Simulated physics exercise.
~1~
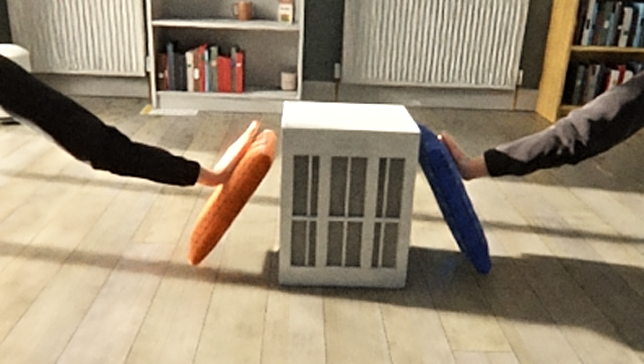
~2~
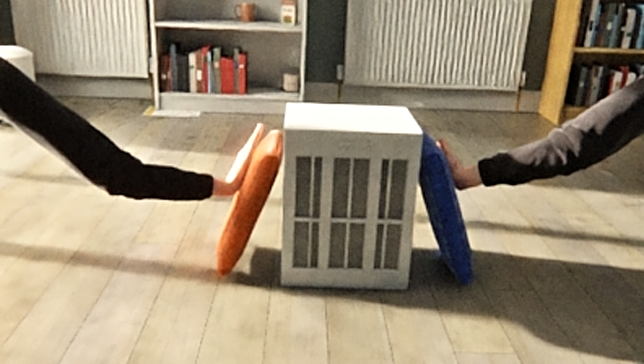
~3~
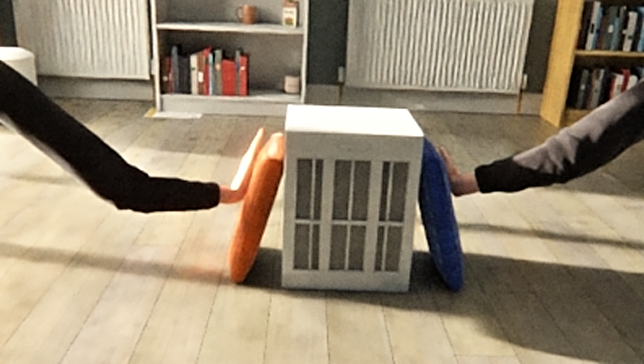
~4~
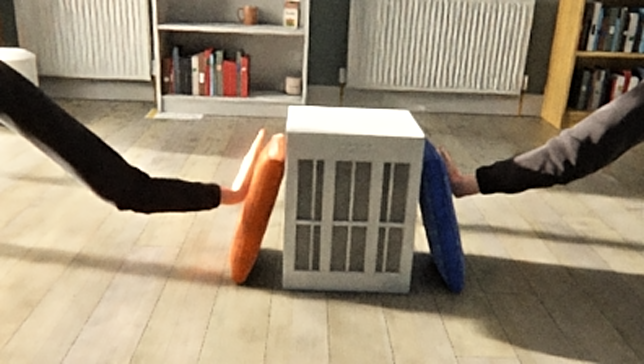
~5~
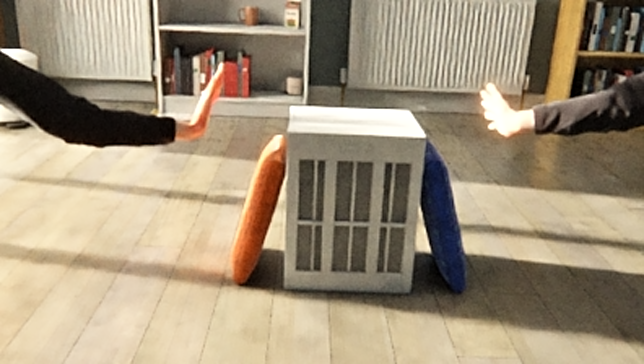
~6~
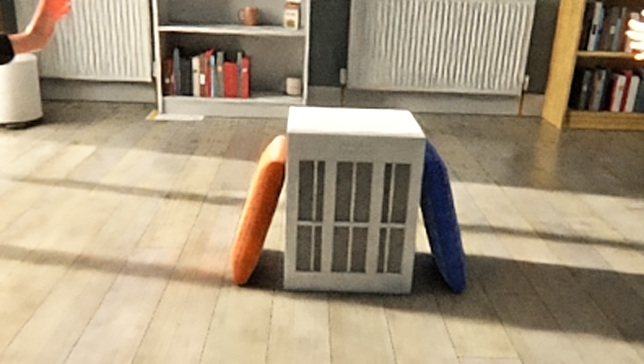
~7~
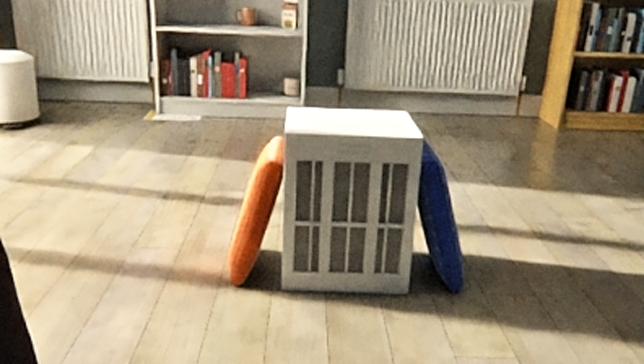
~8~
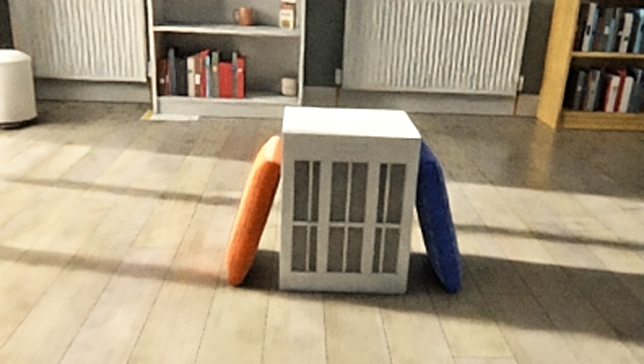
Orange and blue pillows being leaned by two hands against opposite sides of a white crate, staying propped after the hands withdraw.
